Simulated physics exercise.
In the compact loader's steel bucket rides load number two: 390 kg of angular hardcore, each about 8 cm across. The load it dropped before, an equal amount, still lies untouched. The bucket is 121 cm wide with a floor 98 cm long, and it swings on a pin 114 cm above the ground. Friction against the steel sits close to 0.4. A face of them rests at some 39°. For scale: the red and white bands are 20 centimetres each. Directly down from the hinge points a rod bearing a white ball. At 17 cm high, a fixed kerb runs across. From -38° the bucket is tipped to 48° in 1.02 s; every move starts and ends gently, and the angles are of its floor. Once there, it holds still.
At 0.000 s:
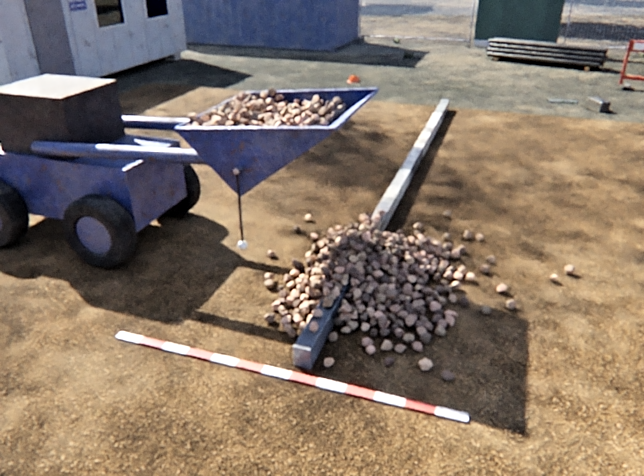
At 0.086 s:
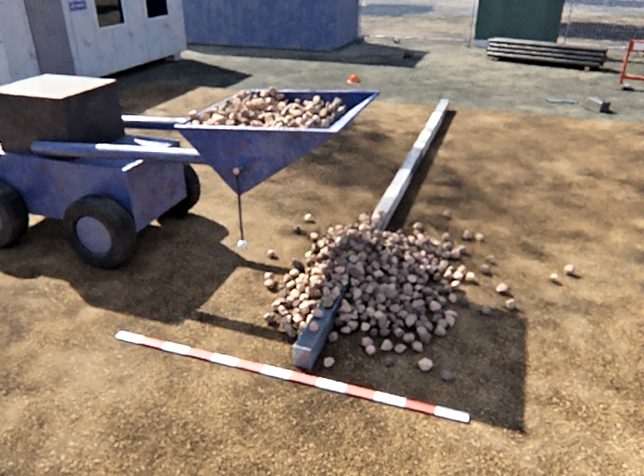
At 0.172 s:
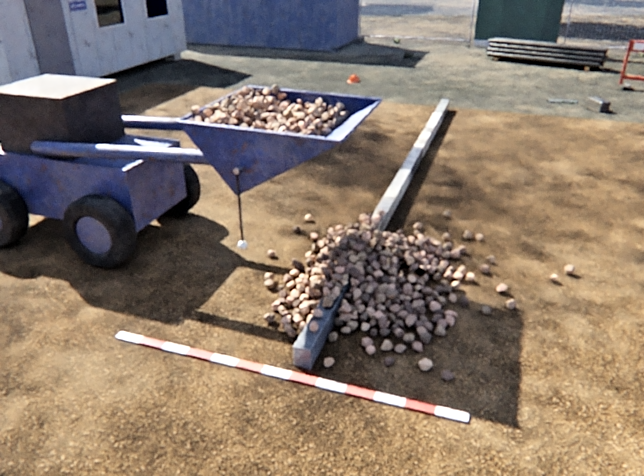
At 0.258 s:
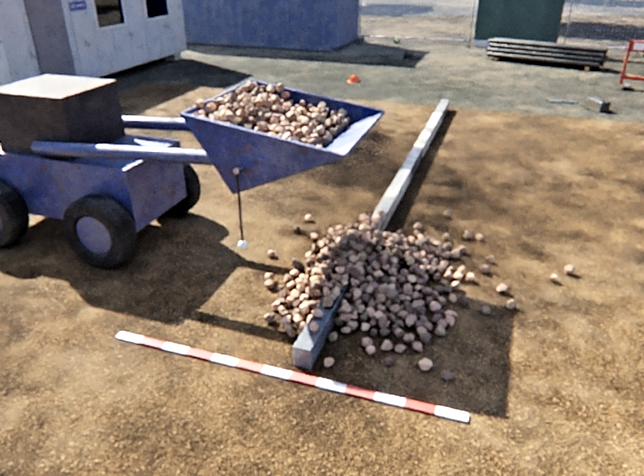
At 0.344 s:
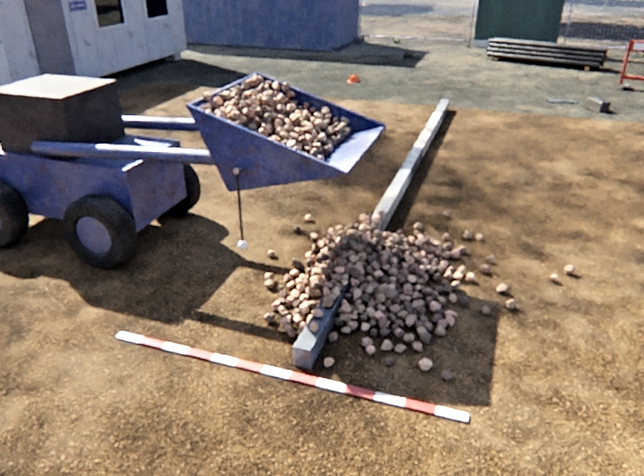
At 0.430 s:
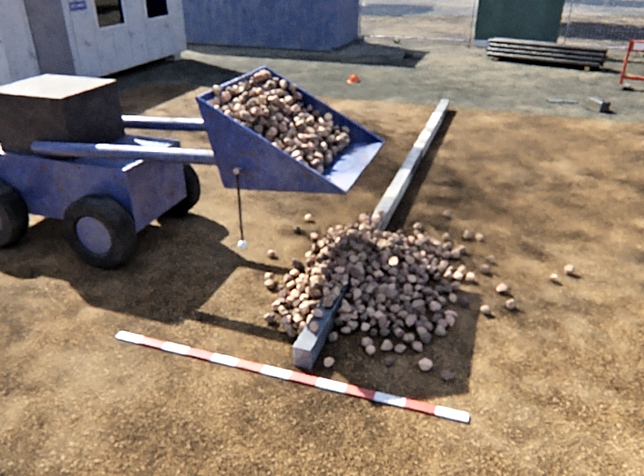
A blue loader with a bucket full of round, brownish stones slowly tilted the bucket's front edge downward to the right, and the stones shifted inside, while the pile on the ground stayed still.
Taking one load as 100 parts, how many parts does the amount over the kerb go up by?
39 parts.
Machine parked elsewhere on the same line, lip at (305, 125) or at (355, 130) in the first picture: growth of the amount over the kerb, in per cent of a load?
The first would add around 10 per cent, the second around 65 per cent.
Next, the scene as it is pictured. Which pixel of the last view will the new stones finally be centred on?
The centre sits about (345, 254).
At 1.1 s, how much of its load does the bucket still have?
Close to 60 in a hundred is still held.
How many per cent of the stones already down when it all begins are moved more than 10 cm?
About 5 %.
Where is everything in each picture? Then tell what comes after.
The first picture shows lip at (336, 129), floor tilted -38°, highest stones at (291, 104). The earlier load is highest near (354, 245), 29 cm above ground level, 42 % on this side of the kerb, 58 % over the kerb.
In the second picture, the bucket is at -36°, its lip at (337, 133); the top of the load is at (262, 100); the stones move at 0.2 m/s on average.
The third picture shows lip at (341, 142), floor tilted -31°, highest stones at (246, 97); the stones move at 0.3 m/s on average.
In the fourth picture, the bucket is at -24°, its lip at (345, 156); the top of the load is at (251, 90); the stones move at 0.4 m/s on average.
The fifth picture shows lip at (347, 174), floor tilted -15°, highest stones at (251, 86); the stones move at 0.5 m/s on average.
The sixth picture shows lip at (346, 193), floor tilted -5°, highest stones at (259, 81); the stones move at 0.5 m/s on average.
After 0.8 s the floor is at 34°; in per cent of one load, 100 in the bucket, 42 on this side of the kerb, 58 over the kerb; the foremost stones are at (509, 275).
After 1.1 s the floor is at 48°; in per cent of one load, 61 in the bucket, 79 on this side of the kerb, 60 over the kerb; the foremost stones are at (509, 275).
After 1.5 s the floor is at 48°; in per cent of one load, 16 in the bucket, 95 on this side of the kerb, 90 over the kerb; the foremost stones are at (509, 275).
After 4.1 s the floor is at 48°; in per cent of one load, 3 in the bucket, 100 on this side of the kerb, 97 over the kerb; the foremost stones are at (531, 294). Net gain over the kerb, 39.
